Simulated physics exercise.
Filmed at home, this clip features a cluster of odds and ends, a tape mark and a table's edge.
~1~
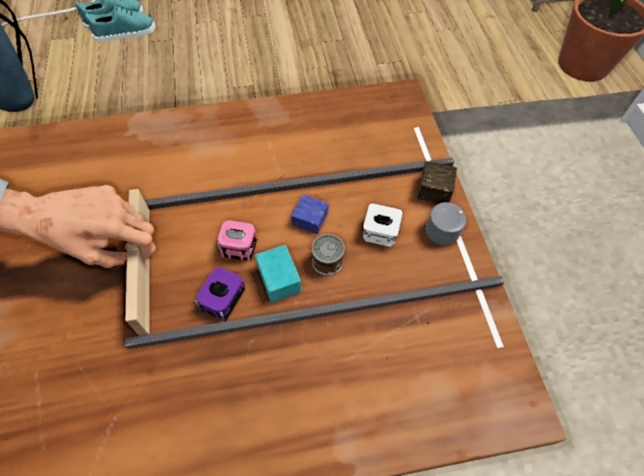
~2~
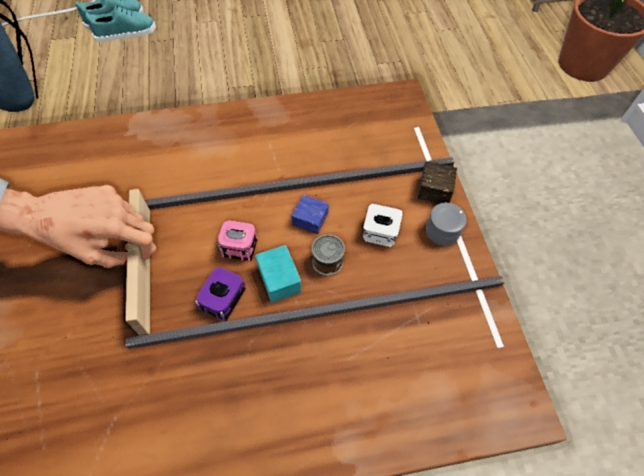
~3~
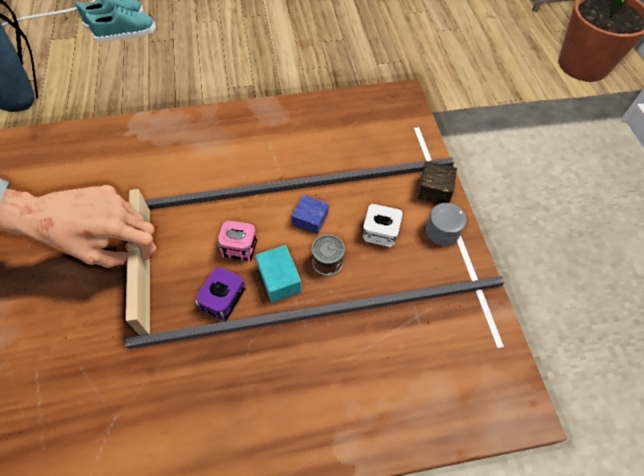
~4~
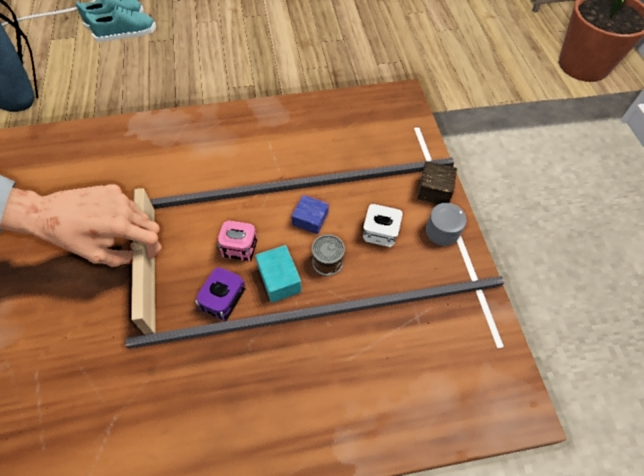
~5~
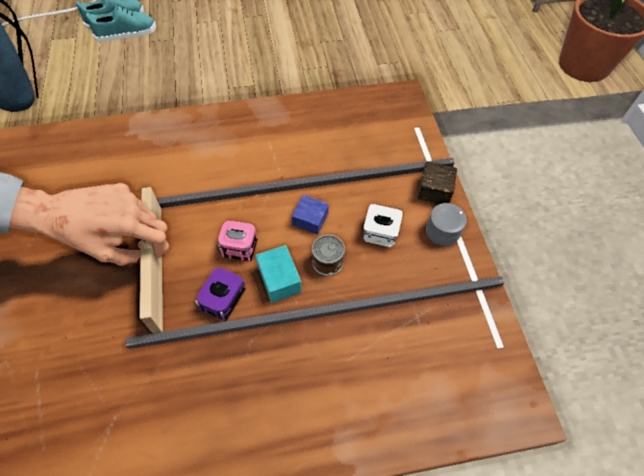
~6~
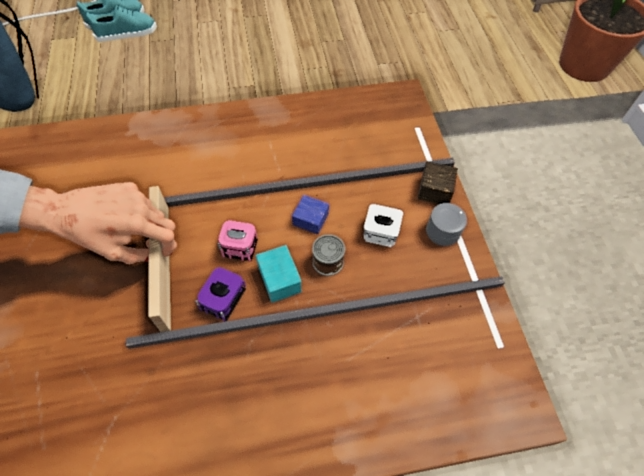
In the video, a hand holds a wooden board upright between two dark rails on a table, at first still, then slides it slightly right toward a scattered group of small blocks, cases and round objects, which stay in place.
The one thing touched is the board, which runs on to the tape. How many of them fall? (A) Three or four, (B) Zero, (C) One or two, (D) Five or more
Answer: D.
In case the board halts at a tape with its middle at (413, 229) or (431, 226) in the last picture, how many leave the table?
It would be 2 and 2.
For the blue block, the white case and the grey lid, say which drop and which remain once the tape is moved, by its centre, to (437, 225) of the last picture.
As for the blue block, it keeps its spot; the white case does not stay; the grey lid does not stay.
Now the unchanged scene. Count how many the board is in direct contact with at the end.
3.
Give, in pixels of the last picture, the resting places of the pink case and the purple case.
In the last picture they sit at about (467, 204) and about (482, 248).
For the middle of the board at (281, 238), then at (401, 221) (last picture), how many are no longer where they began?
The count reaches 5 first and 7 second.
Soon after, none off yet; black block at rest near (438, 184); grey lid at rest near (446, 225); white case at rest near (382, 226).
After that, none off yet; black block at rest near (438, 184); grey lid at rest near (446, 225); white case moving near (386, 222).
And then, none off yet; black block moving near (446, 183); grey lid tilting a little near (494, 220); white case displaced well along near (457, 212).
In the end, the number that fall off is five or more; gone, turquoise block, brown pot, white case, grey lid and black block.
